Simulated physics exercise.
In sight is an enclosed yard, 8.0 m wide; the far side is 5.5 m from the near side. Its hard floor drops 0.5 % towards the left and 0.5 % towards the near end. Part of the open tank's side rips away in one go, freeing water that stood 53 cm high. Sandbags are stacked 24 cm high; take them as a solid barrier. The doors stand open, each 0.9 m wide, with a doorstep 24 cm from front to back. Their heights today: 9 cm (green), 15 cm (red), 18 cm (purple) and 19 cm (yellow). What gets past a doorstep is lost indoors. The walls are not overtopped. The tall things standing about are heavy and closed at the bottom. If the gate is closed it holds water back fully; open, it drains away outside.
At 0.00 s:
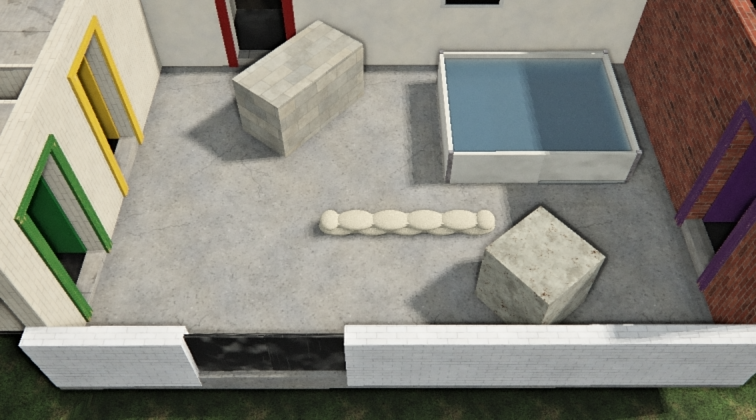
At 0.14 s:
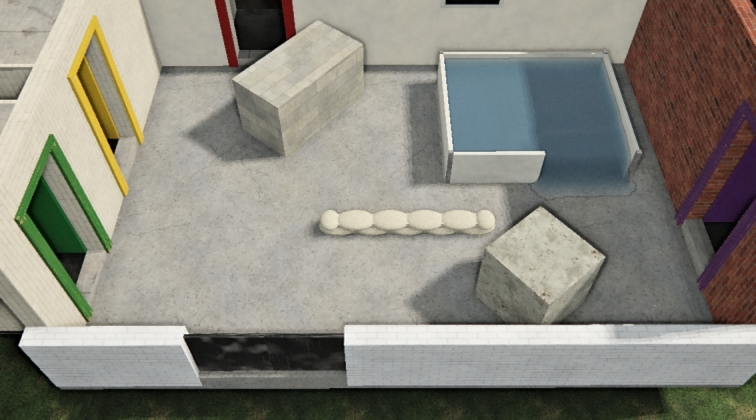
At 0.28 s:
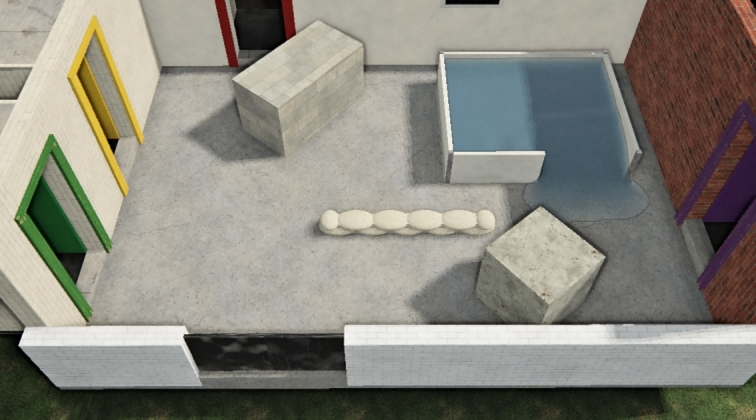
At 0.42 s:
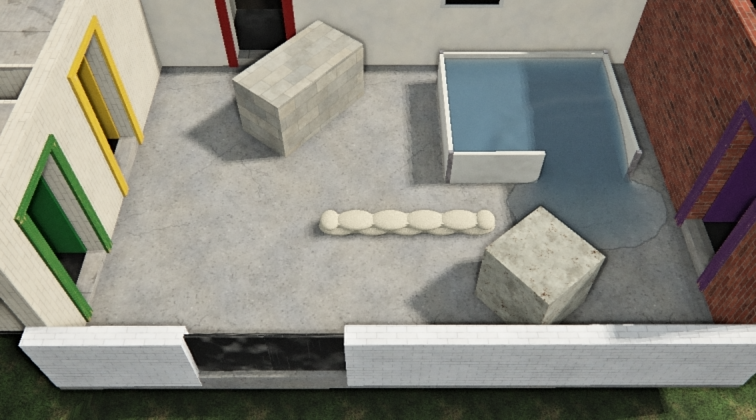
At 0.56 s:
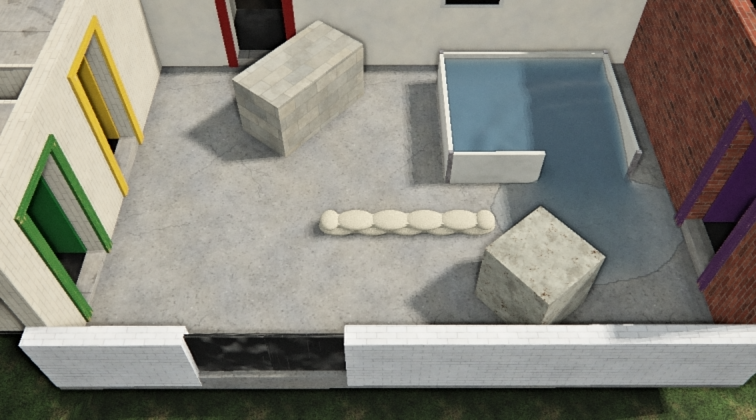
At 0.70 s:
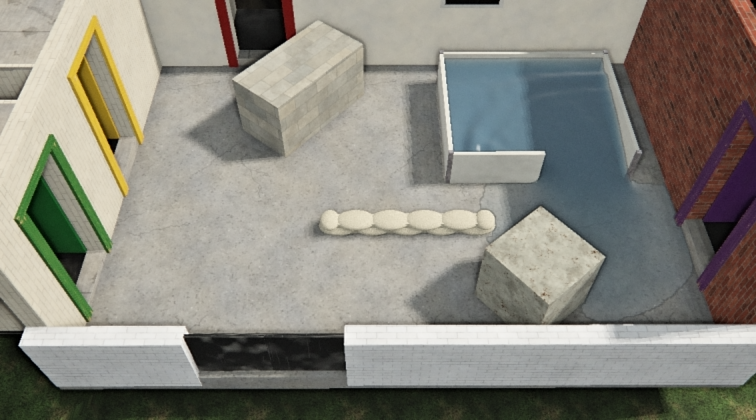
Water poured through a gap that opened in the front of a tank in a walled yard, spread across the floor past the end of the sandbags and around a concrete block, and reached the purple door.
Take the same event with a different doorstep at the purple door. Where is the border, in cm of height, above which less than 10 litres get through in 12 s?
At least 26 cm or so.
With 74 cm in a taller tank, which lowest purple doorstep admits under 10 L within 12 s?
Some 37 cm.
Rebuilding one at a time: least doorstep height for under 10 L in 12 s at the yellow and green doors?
About 7.5 cm at yellow and 9.0 cm at green.
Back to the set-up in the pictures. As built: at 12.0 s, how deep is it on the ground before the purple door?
About 11.0 cm.
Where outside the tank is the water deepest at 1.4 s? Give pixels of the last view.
Around (720, 356).
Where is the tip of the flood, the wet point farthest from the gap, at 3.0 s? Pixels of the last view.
At about (311, 358).
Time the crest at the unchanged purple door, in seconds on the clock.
Near 3.4 s.
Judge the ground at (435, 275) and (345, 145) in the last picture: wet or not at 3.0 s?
In that order: Flooded, still dry.
After 1.4 s water covers 20 % of the floor, deepest (38 cm) near (720, 356); 20 cm at the purple door, 0 litres in over its 18 cm doorstep.
After 3.0 s water covers 25 % of the floor, deepest (54 cm) near (559, 357); 24 cm at the purple door, 12 litres in over its 18 cm doorstep.
After 12.0 s water covers 95 % of the floor, deepest (12 cm) near (497, 227); 11 cm at the purple door, 92 litres in over its 18 cm doorstep.
At the purple door as built, the water arrived by 0.7 s and peaked near 27 cm at 3.4 s.
Run again over the same 12 s with other heights there, 20 litres in over 23.5 cm, 0 litres over 32 cm. The limit of 10 litres is kept from about 26 cm up.
